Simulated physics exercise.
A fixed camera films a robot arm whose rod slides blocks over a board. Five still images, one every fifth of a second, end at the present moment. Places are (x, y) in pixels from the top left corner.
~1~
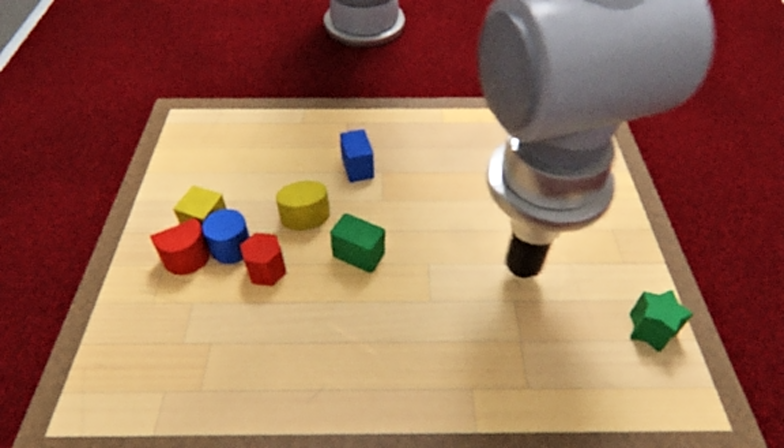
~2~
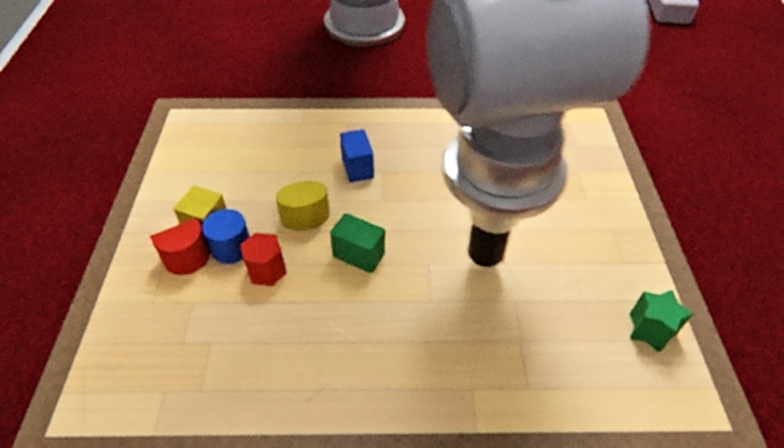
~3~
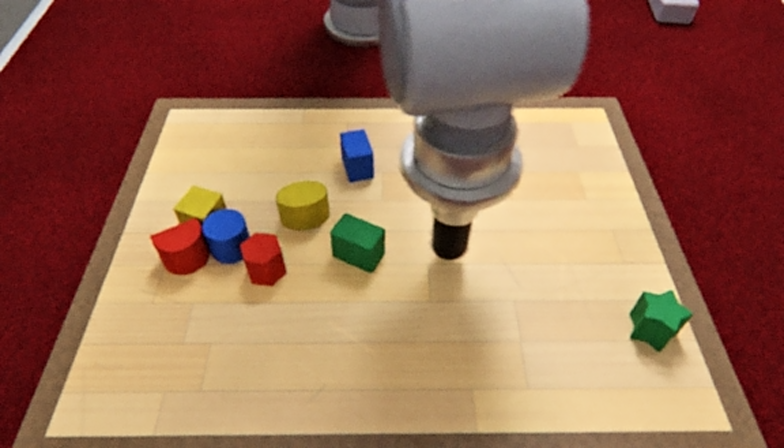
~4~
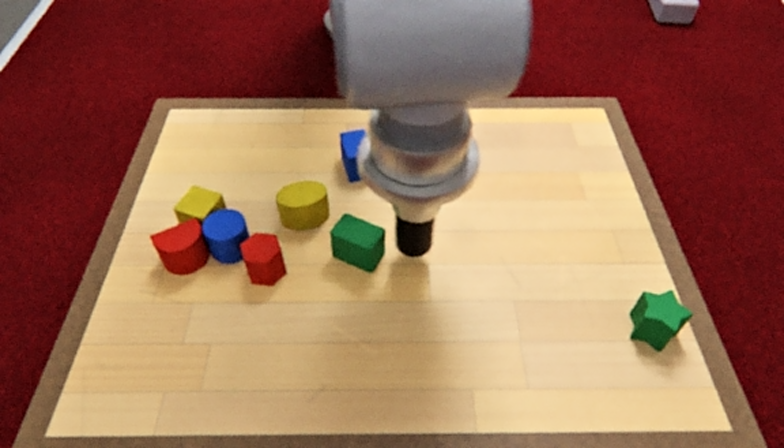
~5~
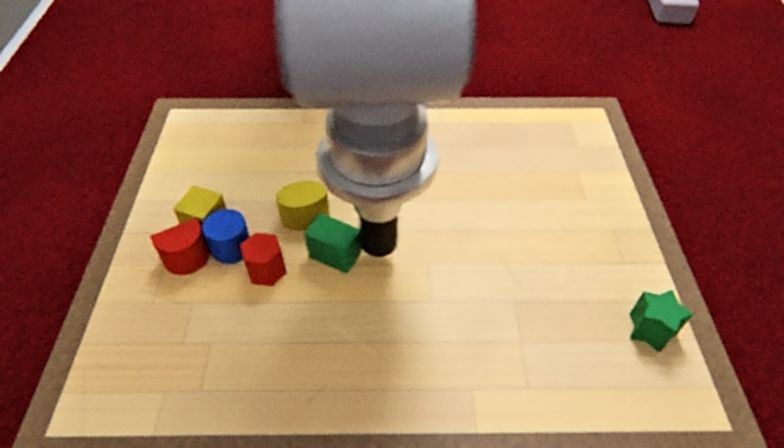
A robot arm with a black-tipped rod moved left across the wooden board, past the green star's side, and pushed the green block a little way left toward the other colored blocks.
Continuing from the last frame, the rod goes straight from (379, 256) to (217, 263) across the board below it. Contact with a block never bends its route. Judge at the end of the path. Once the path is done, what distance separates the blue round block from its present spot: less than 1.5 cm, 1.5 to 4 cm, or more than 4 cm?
Net shift: Above 4 cm.
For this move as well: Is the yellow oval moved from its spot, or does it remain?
It keeps its position.
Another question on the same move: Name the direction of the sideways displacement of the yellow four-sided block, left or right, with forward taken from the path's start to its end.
The shift goes right.
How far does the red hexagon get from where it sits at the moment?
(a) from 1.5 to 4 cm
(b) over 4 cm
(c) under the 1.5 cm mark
Letter b.
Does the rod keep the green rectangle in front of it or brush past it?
It falls back or aside.
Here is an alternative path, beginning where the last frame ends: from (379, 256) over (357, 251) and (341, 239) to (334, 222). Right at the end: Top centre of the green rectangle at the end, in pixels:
The middle of its top is at (295, 224).
What follows on the original path. One third of the way, rod (323, 245); red hexagon (252, 249), turned 25° anticlockwise; green rectangle (277, 226), turned 20° clockwise.
Two thirds of the way, rod (267, 247); red D-shaped block (167, 238), turned 15° anticlockwise; yellow four-sided block (181, 194), turned 30° clockwise; blue round block (205, 213); red hexagon (227, 256), turned 40° anticlockwise; green rectangle (248, 212), turned 90° clockwise.
At the end, rod (212, 250); red D-shaped block (166, 238), turned 20° anticlockwise; yellow four-sided block (163, 185), turned 25° clockwise; blue round block (190, 200); red hexagon (189, 269), turned 115° anticlockwise; yellow oval still; green rectangle (233, 211), turned 145° clockwise.
